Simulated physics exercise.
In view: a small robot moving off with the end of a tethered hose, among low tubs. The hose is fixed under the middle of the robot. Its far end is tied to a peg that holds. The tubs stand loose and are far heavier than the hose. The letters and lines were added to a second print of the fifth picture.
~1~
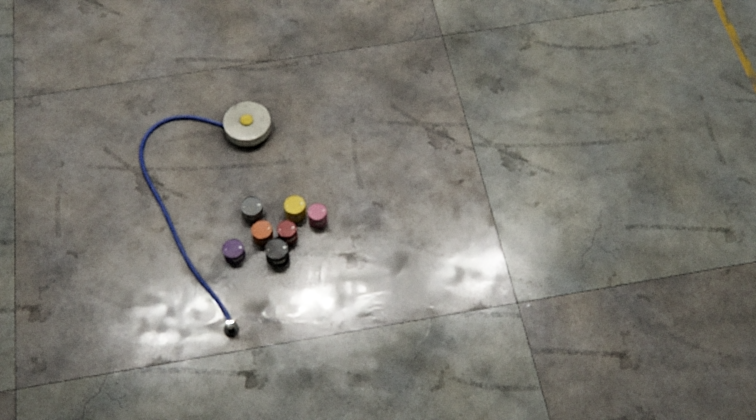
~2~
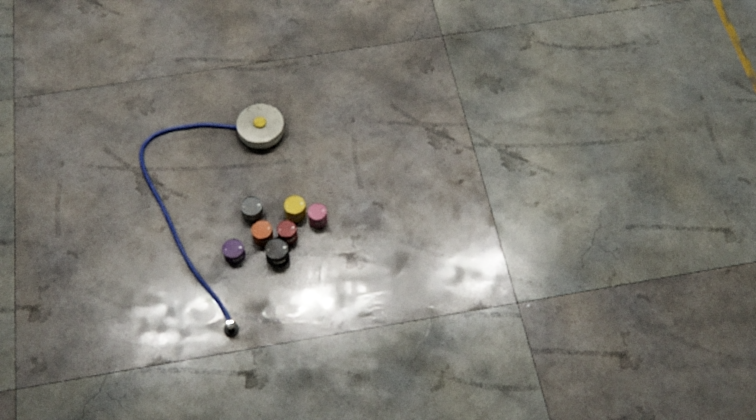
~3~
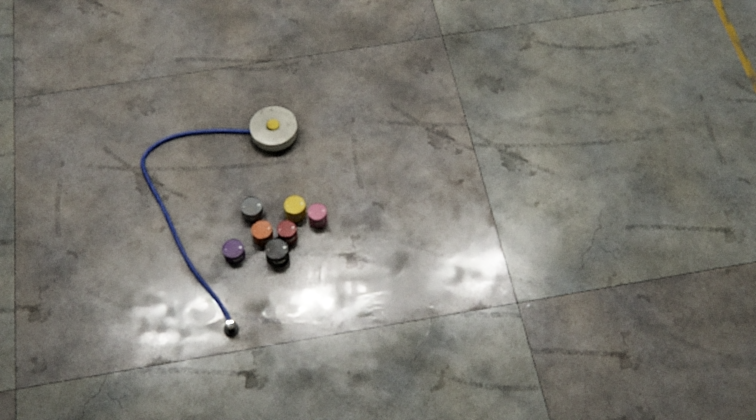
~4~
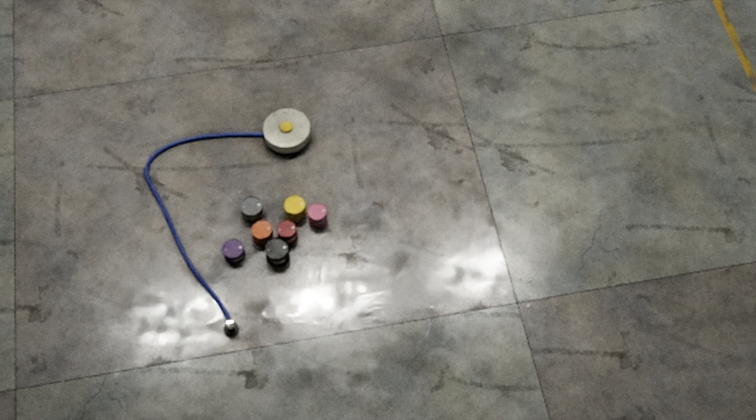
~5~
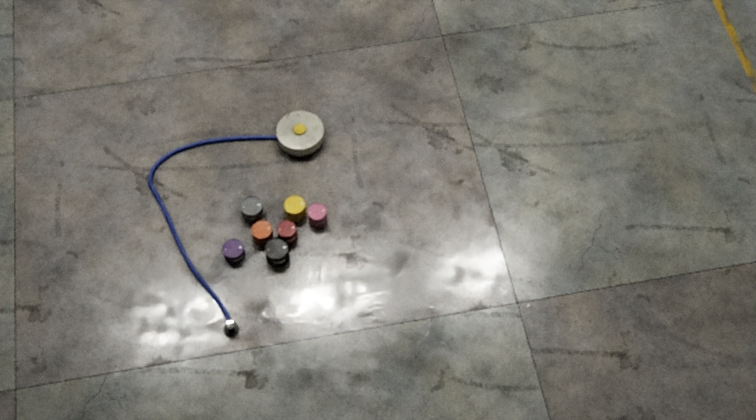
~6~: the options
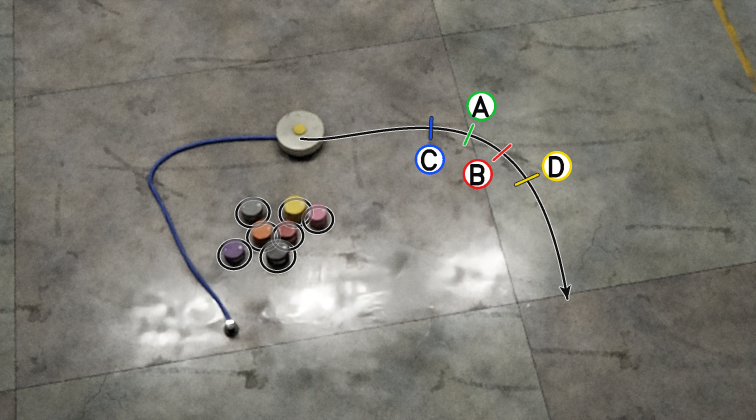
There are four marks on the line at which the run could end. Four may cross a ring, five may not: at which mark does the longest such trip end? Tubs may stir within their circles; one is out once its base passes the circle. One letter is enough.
Mark A.
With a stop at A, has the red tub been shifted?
No.
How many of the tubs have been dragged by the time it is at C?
By then, none.
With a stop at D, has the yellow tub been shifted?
Yes.
On the copy, A at (469, 135); B at (502, 153); C at (431, 128); D at (527, 180); the route from (301, 139) via (490, 144) to (567, 299).
On A. First, robot (360, 129).
Then, robot (420, 123).
Finally, robot (470, 130); grey tub (269, 217); purple tub (243, 252); two over the rings.
By contrast, B has seven over the rings; C is within the limit but short; D has seven over the rings.
